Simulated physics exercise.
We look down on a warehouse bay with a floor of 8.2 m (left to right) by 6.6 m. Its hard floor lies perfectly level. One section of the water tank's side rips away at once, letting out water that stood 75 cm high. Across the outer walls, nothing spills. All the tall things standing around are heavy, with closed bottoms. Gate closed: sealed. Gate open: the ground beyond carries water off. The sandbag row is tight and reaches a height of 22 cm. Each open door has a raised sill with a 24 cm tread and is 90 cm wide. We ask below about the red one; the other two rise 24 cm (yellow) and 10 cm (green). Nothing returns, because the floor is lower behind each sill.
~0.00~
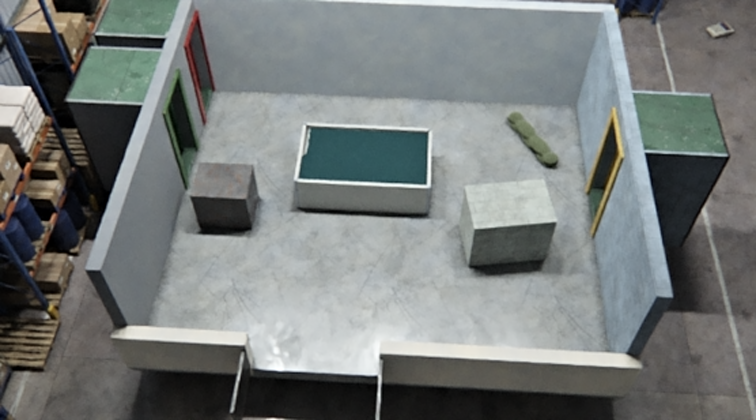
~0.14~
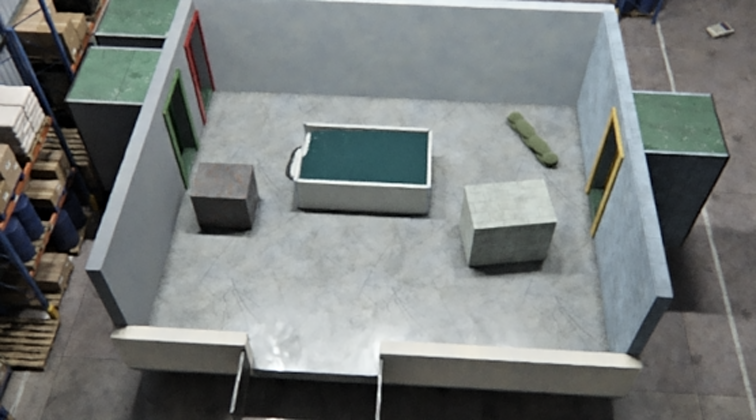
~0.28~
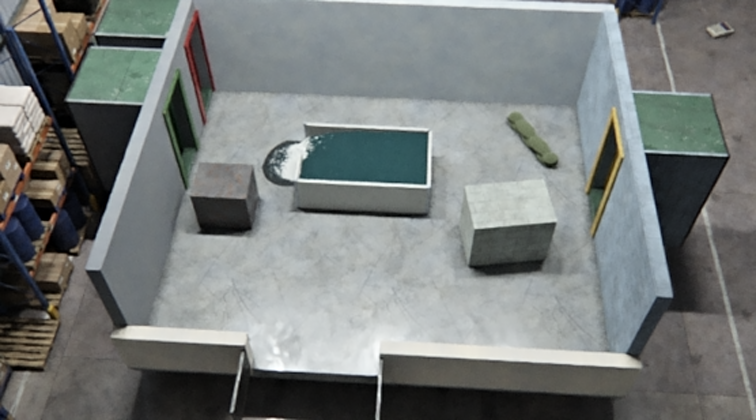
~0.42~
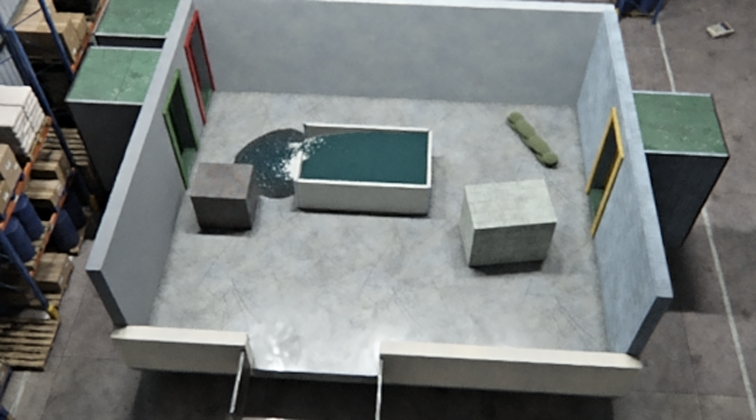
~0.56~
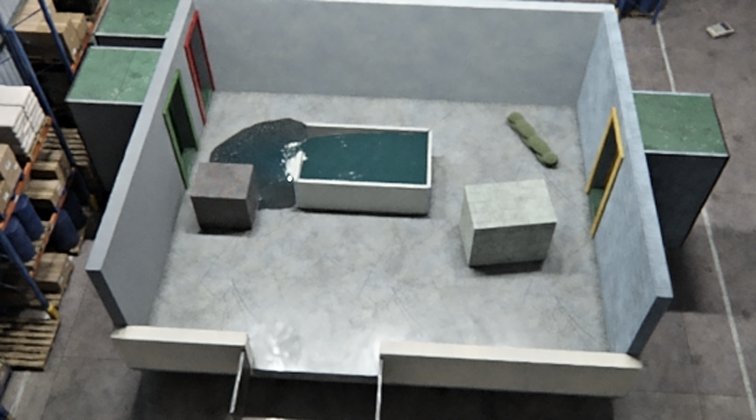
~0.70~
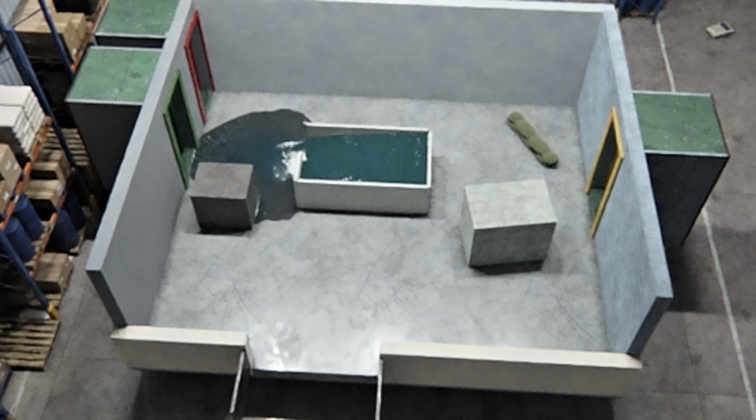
At the start, a white-sided tank of dark green water stands still in a walled warehouse bay, between two grey blocks. Its left end gives way and water pours onto the floor, spreading as a dark, widening pool leftward behind the darker block, reaching close to the green-framed doorway.
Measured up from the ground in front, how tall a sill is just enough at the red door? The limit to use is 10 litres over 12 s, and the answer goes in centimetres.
It needs to be about 29 cm tall.
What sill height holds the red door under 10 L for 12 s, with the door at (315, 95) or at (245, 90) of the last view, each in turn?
Around 7.0 and 25 cm respectively.
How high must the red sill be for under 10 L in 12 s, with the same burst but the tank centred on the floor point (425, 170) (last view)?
Roughly 33 cm is needed.
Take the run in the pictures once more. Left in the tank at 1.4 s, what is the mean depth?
56 cm, roughly.
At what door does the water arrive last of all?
The yellow door comes last.
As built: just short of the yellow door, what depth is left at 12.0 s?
Roughly 5.0 cm deep.
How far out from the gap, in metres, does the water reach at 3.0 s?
Near 5.0 m, more or less.
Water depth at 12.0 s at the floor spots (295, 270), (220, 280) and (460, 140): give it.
Depths of roughly 2 cm, 2 cm and 3 cm, in that order.
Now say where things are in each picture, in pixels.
The water tank at (365, 157) is whole and still, 75 cm deep; the red door at (201, 71) is dry, in the first frame.
Water pours out at (306, 155) and has run 0.3 m, to (289, 173); about 9 cm deep outside, 75 cm at the back, in the second frame.
The gap is at (306, 157), the front 0.8 m out at (267, 168); the back of the water tank holds 75 cm, in the third frame.
The front is at a hidden place, 1.4 m from the gap at (306, 158); 1.9 m2 of floor is wet, 75 cm left at the back, in the fourth frame.
The gap is at (306, 158), the front 2.0 m out at a hidden place; the back of the water tank holds 75 cm, in the fifth frame.
Water pours out at (306, 157) and has run 2.4 m, to (200, 141); about 4 cm deep outside, 73 cm at the back; 0.8 m in a straight line remain to the red door at (201, 71), in the sixth frame.
After 1.4 s water covers 15 % of the floor, deepest (36 cm) near (297, 163); 20 cm at the red door, 1 litre in over its 12 cm sill.
After 3.0 s water covers 20 % of the floor, deepest (29 cm) near (213, 93); 25 cm at the red door, 100 litres in over its 12 cm sill.
After 12.0 s water covers 90 % of the floor, deepest (10 cm) near (193, 164); 10 cm at the red door, 195 litres in over its 12 cm sill.
At the red door as built, the water arrived by 1.0 s and peaked near 29 cm at 2.4 s.
Run again over the same 12 s with other heights there, 19 litres in over 25.5 cm, 4 litres over 34 cm. The limit of 10 litres is kept from about 29 cm up.
